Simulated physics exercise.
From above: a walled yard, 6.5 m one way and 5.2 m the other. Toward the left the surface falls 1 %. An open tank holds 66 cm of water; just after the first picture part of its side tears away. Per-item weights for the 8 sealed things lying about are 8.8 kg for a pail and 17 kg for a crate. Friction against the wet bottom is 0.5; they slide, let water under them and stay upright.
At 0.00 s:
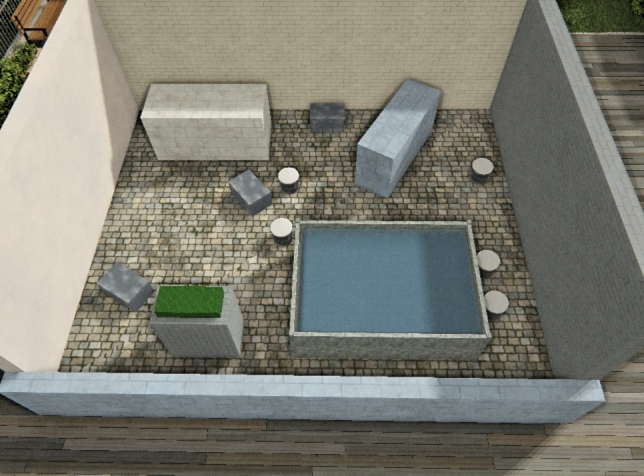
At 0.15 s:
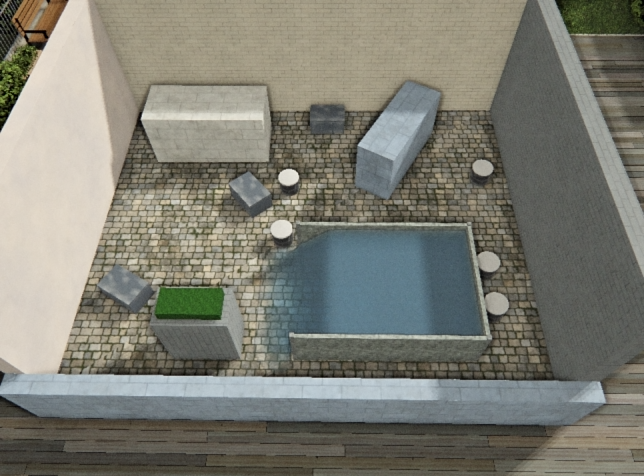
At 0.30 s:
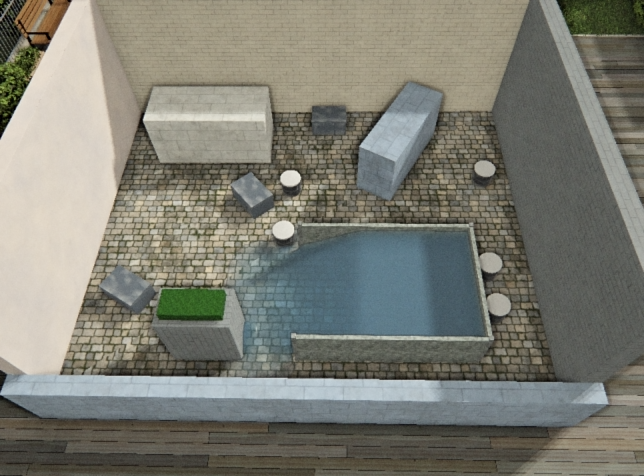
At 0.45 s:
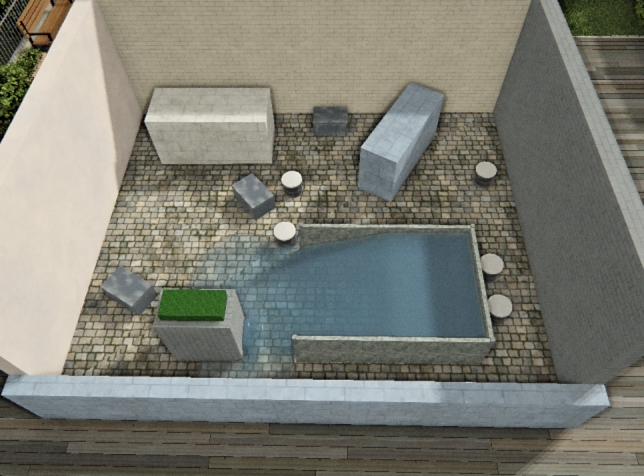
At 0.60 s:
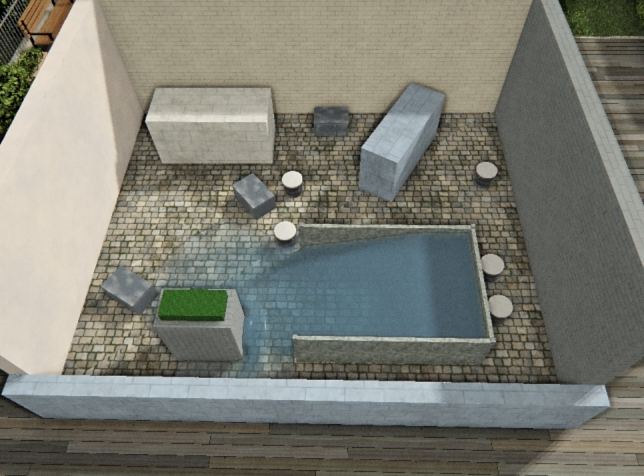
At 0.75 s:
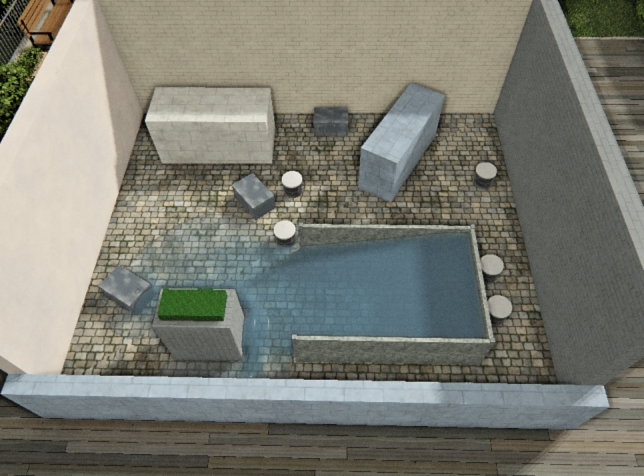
In this clip, seen from above, the left side of a raised water tank in a walled, paved yard opens, and water spreads leftward across the stones, around a grass-topped block, while the surrounding blocks and stools stay in place.
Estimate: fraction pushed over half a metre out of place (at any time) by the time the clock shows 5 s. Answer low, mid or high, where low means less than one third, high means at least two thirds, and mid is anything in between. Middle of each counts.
Low.
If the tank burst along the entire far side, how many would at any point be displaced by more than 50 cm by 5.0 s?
In that case the number is 5.
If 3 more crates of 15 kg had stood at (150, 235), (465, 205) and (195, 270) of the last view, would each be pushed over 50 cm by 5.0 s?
Taking them one by one: It goes beyond, then it stays within, then it goes beyond.
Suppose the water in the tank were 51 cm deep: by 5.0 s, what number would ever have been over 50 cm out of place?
Result: 1.
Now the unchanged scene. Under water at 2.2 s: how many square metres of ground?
I'd put it close to 16 m2.
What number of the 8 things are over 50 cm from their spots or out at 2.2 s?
The number I get is 1.
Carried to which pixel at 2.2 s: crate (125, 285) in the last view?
Look for it near (78, 320).
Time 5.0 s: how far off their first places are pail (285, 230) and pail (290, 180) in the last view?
Going in order, that's 10 cm for one and 5 cm for the other.
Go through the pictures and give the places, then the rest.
The first picture shows a crate at (122, 282) rests on the ground; a pail at (281, 227), on the bottom; 3.8 m2 under water; 0 of 8 have shifted.
The second picture shows a crate at (123, 284) rests on the ground; a pail at (282, 229) rests on the ground; water covers 4.7 m2; 0 of 8 have shifted.
The third picture shows a crate at (125, 285) rests on the ground; a pail at (283, 230), on the bottom; 5.7 m2 under water; 0 of 8 have shifted.
The fourth picture shows a crate at (126, 285), on the bottom; a pail at (285, 230) rests on the ground; water covers 6.9 m2; 0 of 8 have shifted.
The fifth picture shows a crate at (126, 285), on the bottom; a pail at (285, 230), on the bottom; water covers 8.0 m2; 0 of 8 have shifted.
The sixth picture shows a crate at (124, 285) rests on the ground; a pail at (285, 229), on the bottom; 9.1 m2 under water; 0 of 8 have shifted.
After 1.1 s 0 of 8 are over 50 cm from their spots; 0 afloat.
After 2.2 s 1 of 8 are over 50 cm from their spots; 1 afloat.
After 3.5 s 1 of 8 are over 50 cm from their spots; 1 afloat.
After 5.0 s 1 of 8 are over 50 cm from their spots, and 2 have been at some point; 1 afloat.
